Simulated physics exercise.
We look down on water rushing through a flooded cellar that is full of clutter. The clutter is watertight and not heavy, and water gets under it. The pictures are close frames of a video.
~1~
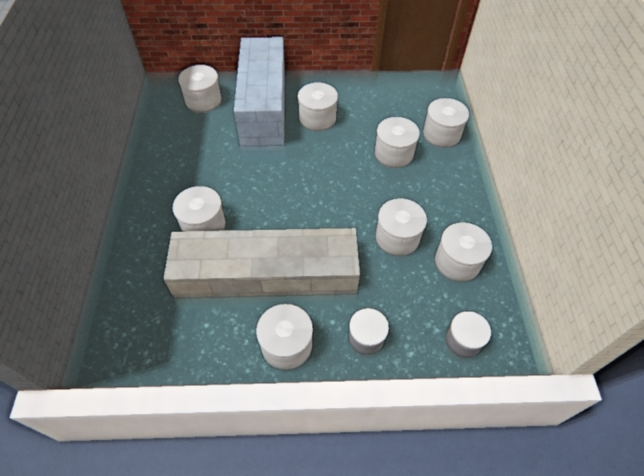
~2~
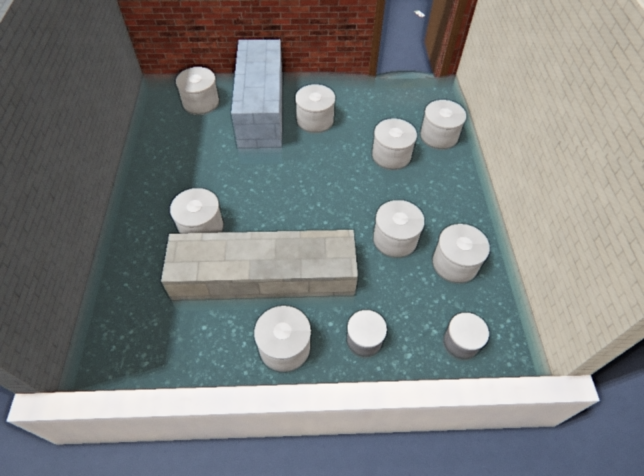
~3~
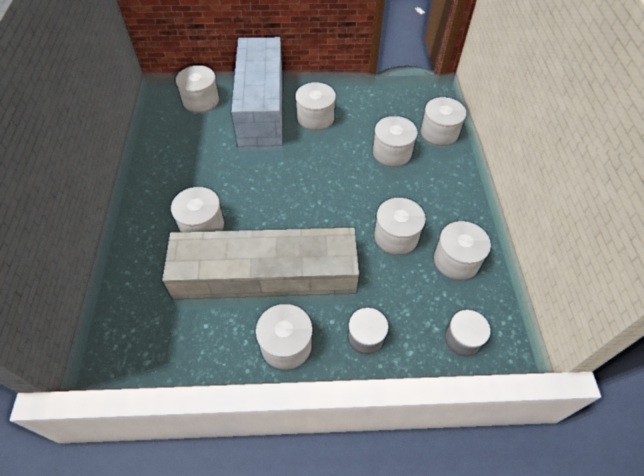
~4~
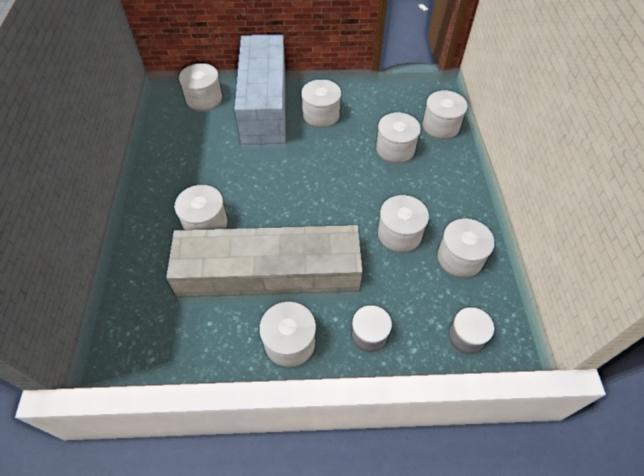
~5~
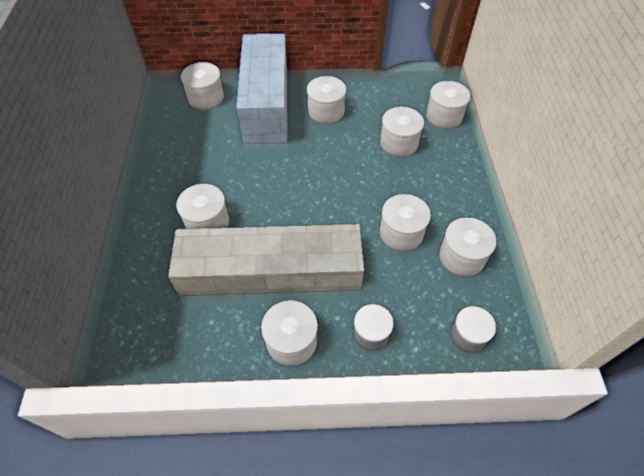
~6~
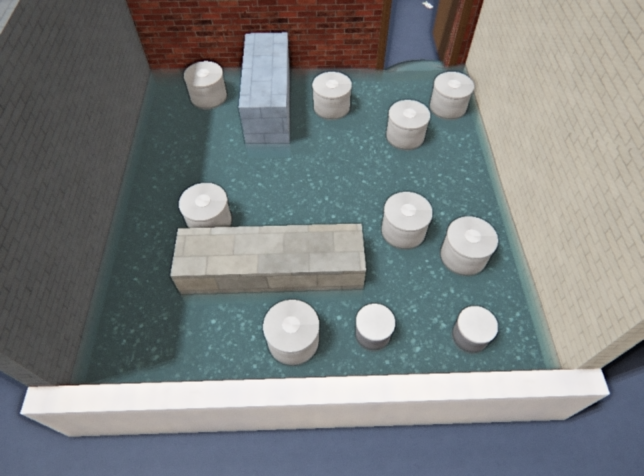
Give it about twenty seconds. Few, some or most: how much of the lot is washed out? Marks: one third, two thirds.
It is one to two thirds.
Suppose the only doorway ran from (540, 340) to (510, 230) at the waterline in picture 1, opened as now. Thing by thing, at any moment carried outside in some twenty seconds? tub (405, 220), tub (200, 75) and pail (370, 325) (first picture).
One after the other: Out, stays, carried outside.
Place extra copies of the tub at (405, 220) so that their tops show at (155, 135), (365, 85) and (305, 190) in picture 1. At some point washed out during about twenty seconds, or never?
One after the other: No, through, out.
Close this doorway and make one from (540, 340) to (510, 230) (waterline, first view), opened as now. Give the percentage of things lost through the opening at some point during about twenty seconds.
Close to 70 %.
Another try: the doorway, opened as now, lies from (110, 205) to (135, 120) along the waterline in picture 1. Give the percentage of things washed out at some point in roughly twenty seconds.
Close to 60 %.
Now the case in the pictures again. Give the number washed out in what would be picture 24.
The number is 3.
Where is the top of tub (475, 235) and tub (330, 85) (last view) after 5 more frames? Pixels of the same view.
At about (468, 204) and (354, 64).
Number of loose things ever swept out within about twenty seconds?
It comes to 5.
A moment on, 1 of 10 are out; 9 afloat.
Next, 3 of 10 are out; 7 afloat.
Later, 5 of 10 are out; 5 afloat.
In the end, 5 of 10 are out; 5 afloat.
